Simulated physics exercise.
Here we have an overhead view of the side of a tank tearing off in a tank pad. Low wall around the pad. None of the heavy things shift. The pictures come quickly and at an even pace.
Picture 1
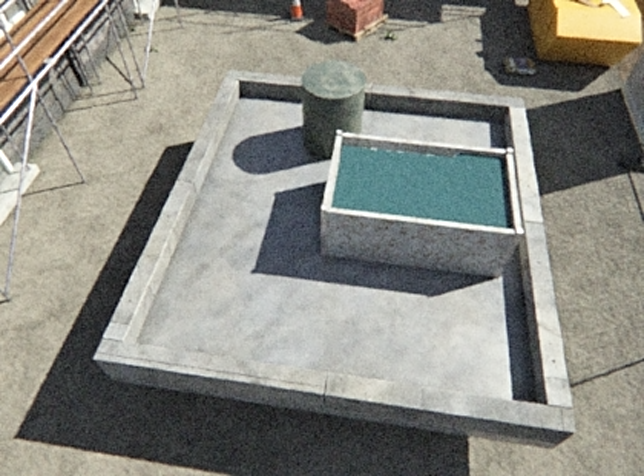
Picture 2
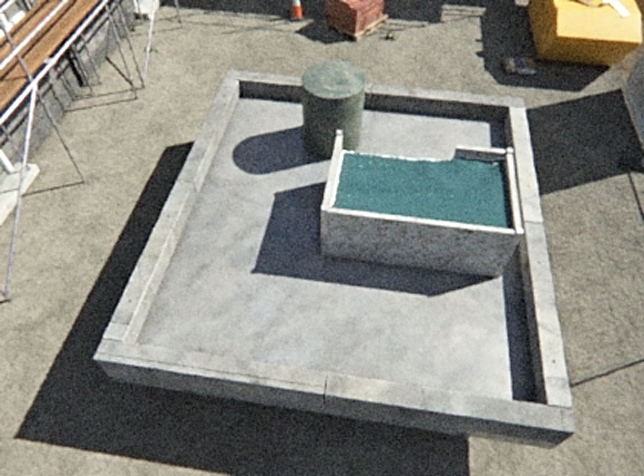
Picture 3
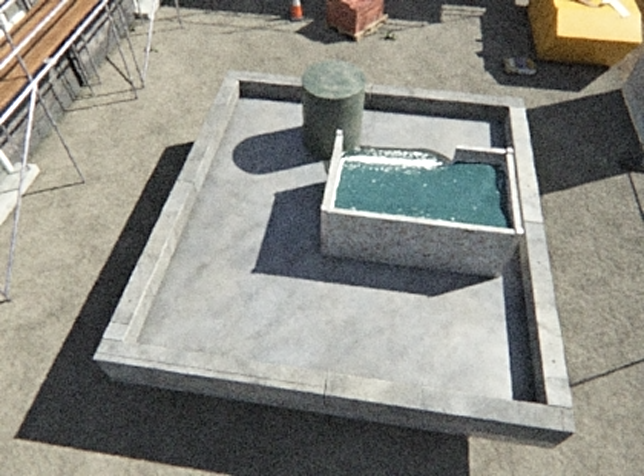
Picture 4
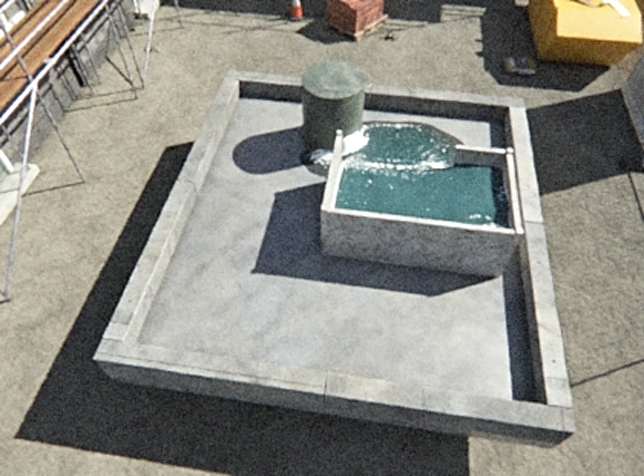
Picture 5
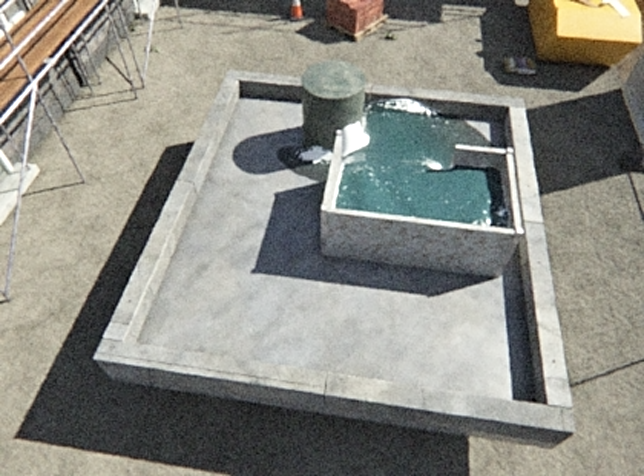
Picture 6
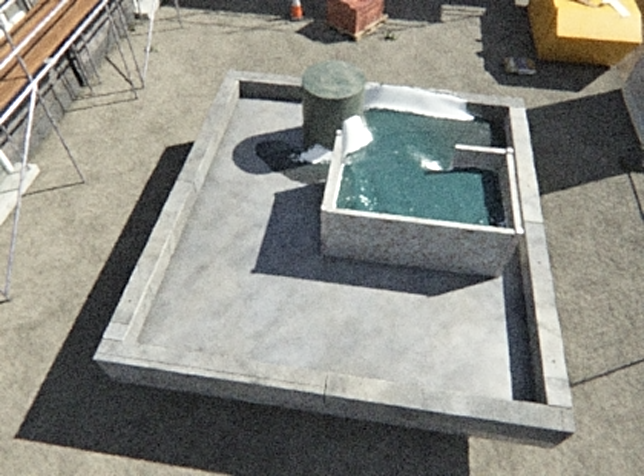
Green water poured out through a gap in the far side of an open tank, then splashed around a dark cylinder and spread toward the low wall behind, while everything else stayed still.
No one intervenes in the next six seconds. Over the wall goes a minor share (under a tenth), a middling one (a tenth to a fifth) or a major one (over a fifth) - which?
A middling share.
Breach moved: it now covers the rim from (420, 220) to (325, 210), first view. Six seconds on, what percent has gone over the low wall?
Estimate: 10 %.
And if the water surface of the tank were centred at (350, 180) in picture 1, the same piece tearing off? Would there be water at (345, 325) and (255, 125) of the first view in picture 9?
One after the other: Not flooded, awash.
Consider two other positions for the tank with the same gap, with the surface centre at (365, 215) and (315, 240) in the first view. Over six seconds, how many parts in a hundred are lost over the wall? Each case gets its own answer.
In turn: Around 6 and 8 per cent.
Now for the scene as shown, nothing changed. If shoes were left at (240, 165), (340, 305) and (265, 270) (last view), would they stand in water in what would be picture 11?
Soaked, spared, spared.
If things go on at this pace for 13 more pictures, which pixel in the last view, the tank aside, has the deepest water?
I'd point to (500, 124).
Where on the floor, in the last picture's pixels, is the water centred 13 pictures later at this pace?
At about (382, 170).
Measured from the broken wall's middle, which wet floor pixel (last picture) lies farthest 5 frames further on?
My pick would be pixel (240, 97).
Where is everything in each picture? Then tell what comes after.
In the first picture, still water in the open tank at (421, 184).
In the second picture, water pours out on the open tank's far side and has run to a hidden place.
In the third picture, water pours out on the open tank's far side and has run to a hidden place.
In the fourth picture, the front is at (429, 128), out from the gap on the open tank's far side.
In the fifth picture, water pours out on the open tank's far side and has run to (448, 116).
In the sixth picture, the front is at (485, 120), out from the gap on the open tank's far side.
A moment on, water covers 30 % of the floor; the low wall has let 1 % over.
Next, water covers 40 % of the floor; the low wall has let 5 % over.
Then, water covers 50 % of the floor; the low wall has let 12 % over.
Later, water covers 70 % of the floor; the low wall has let 13 % over.
In the end, water covers 80 % of the floor; the low wall has let 13 % over.
